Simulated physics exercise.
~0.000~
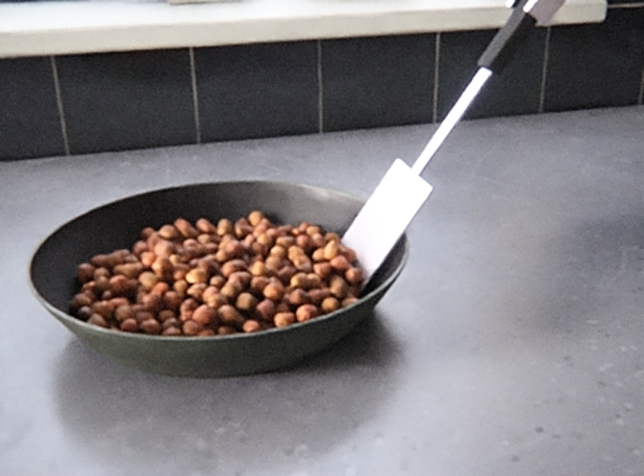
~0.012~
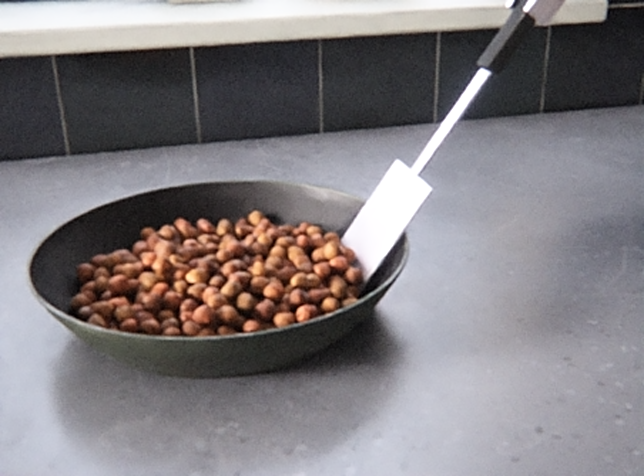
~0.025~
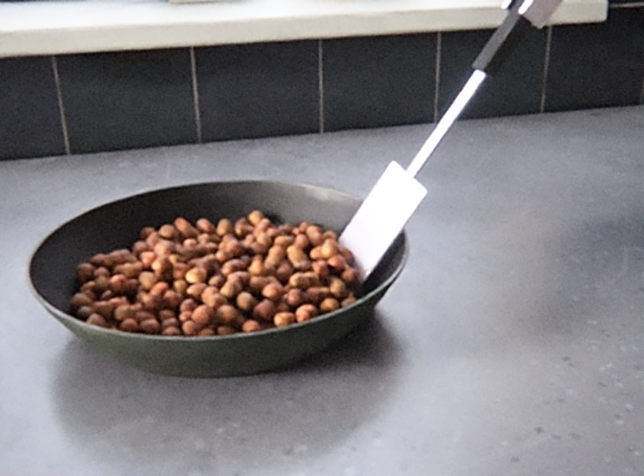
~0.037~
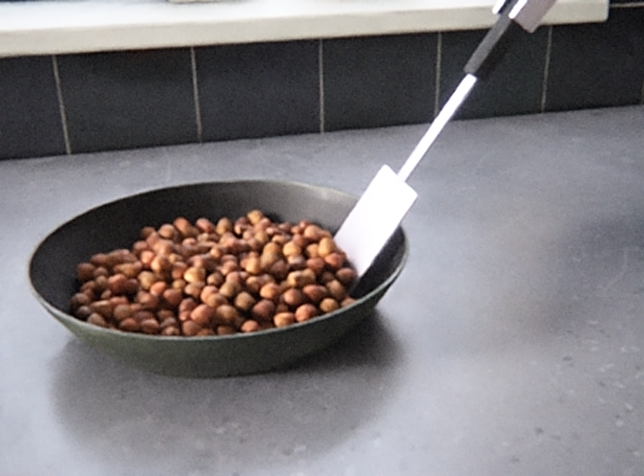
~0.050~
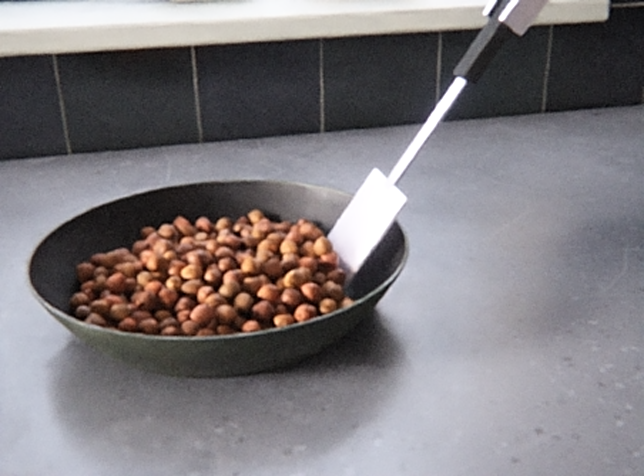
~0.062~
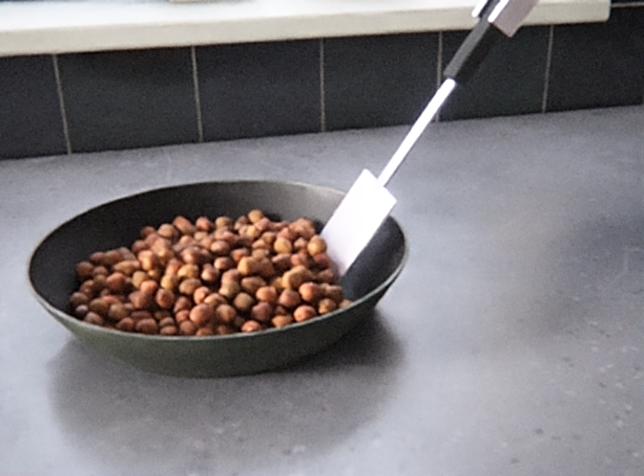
A white paddle slowly pushes brown nuts slightly leftward in a dark frying pan on a grey countertop.
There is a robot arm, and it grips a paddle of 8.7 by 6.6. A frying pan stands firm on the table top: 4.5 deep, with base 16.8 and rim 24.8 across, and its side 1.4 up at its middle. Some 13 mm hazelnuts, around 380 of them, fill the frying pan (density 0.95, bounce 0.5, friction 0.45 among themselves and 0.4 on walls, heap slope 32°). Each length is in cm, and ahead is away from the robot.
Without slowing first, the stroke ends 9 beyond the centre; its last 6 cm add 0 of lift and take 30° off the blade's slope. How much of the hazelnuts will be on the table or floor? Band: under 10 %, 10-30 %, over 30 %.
Under 10 %.
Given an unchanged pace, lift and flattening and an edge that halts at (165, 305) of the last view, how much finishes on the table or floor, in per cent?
The share ending on the table or floor is about 0 per cent.
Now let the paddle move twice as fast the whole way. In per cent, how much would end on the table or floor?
15 %.
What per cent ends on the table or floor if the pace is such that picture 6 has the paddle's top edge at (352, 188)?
Some 10 percent.
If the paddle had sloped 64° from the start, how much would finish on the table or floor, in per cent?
Near 5 %.
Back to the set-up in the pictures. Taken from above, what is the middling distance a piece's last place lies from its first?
The value is roughly 3 cm.
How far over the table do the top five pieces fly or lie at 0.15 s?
Roughly 5 cm above the table.
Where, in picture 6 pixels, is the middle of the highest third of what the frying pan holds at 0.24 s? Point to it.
Near (145, 265).
After 0.15 s, sloping 54°, highest piece 5 above the table; 383 in the frying pan.
After 0.24 s, sloping 44°, highest piece 7 above the table; 383 in the frying pan.
After 0.49 s, sloping 24°, highest piece 6 above the table; 367 in the frying pan, 13 on the table or floor, 3 on the blade or in flight.
After 1.54 s, sloping 24°, highest piece 6 above the table; 367 in the frying pan, 16 on the table or floor.
At rest, 367 in the frying pan, 16 on the table or floor. That is 4 % on the table or floor.
